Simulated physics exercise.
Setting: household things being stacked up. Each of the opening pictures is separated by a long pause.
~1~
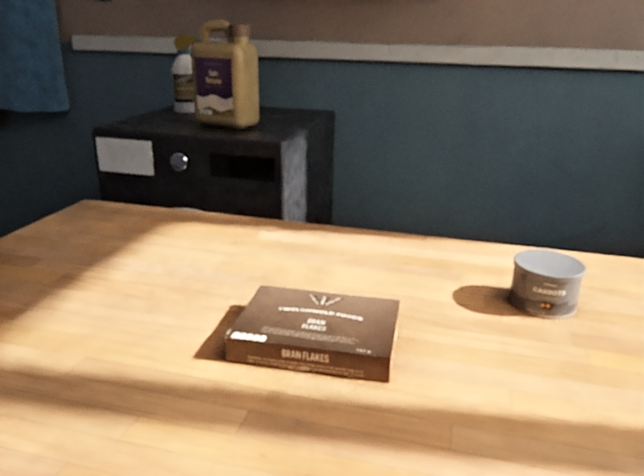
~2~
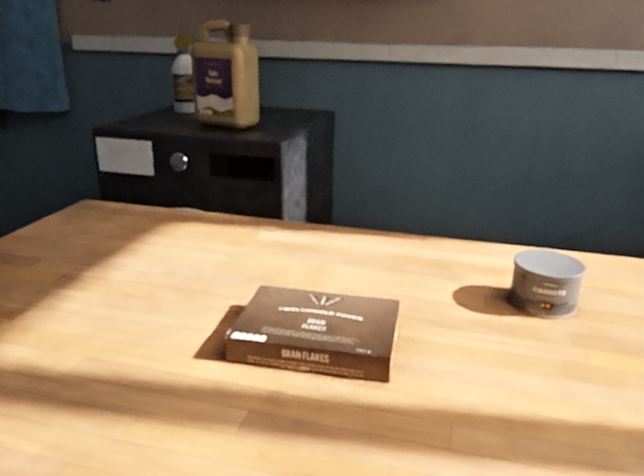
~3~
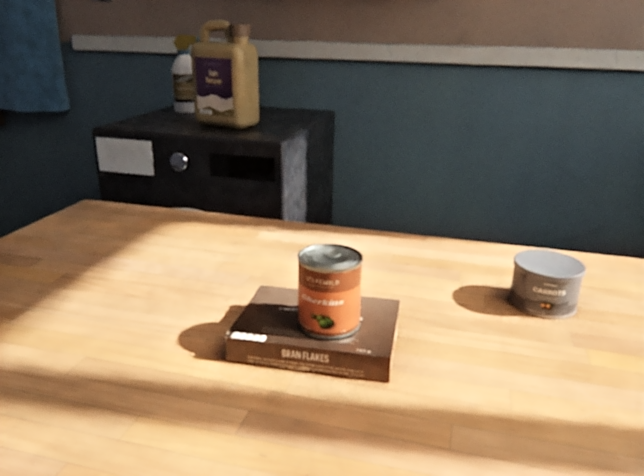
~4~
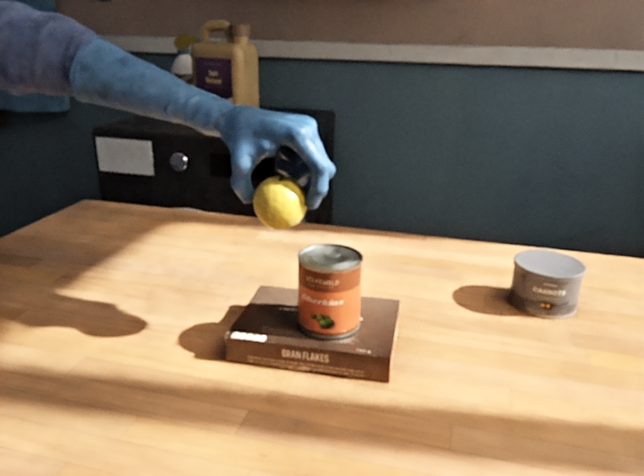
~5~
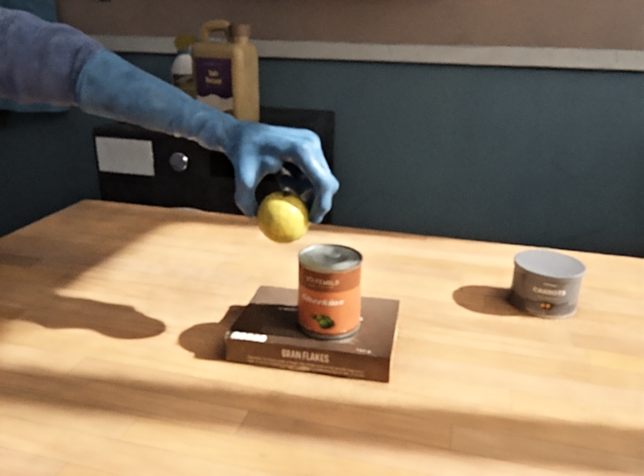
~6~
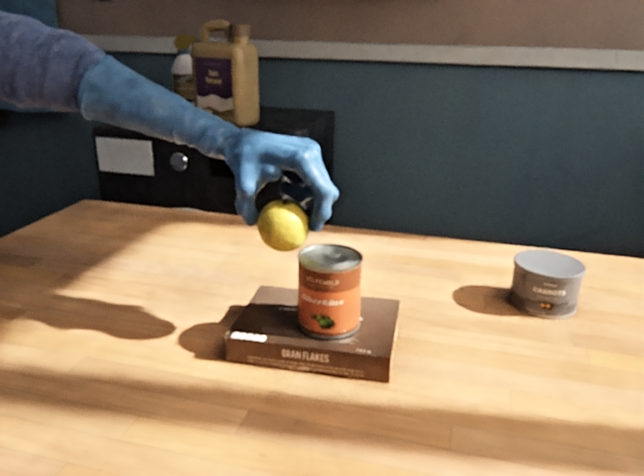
On a wooden table, an orange can appears on a brown packet, then a blue-gloved hand lowers a yellow apple slightly above it.
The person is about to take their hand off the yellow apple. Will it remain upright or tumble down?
The balance fails.
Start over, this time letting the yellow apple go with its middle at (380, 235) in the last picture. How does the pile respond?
The pile then goes over.
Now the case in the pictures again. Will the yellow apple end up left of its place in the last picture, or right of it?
To the left.
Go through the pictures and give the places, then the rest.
In the first picture, the last thing is not in view yet.
In the second picture, the last thing is not in view yet; grey tub (546, 283).
In the third picture, the last thing is not in view yet; brown packet (318, 329).
The fourth picture shows still above its spot; yellow apple (280, 202); orange pot (329, 290).
The fifth picture shows still above its spot; yellow apple (284, 218); grey tub (546, 283).
The sixth picture shows in place under the hand; yellow apple (284, 225); brown packet (318, 329).
Then, 0.20 s later than the last frame, yellow apple moved a little near (275, 240).
Then, 0.30 s later than the last frame, yellow apple now fallen.
Then, 0.40 s later than the last frame, things are still on the move.
When it is over, fallen, yellow apple; the other 3 as before. End places, in pixels of the last picture, yellow apple near (245, 289). The pile loses its balance.
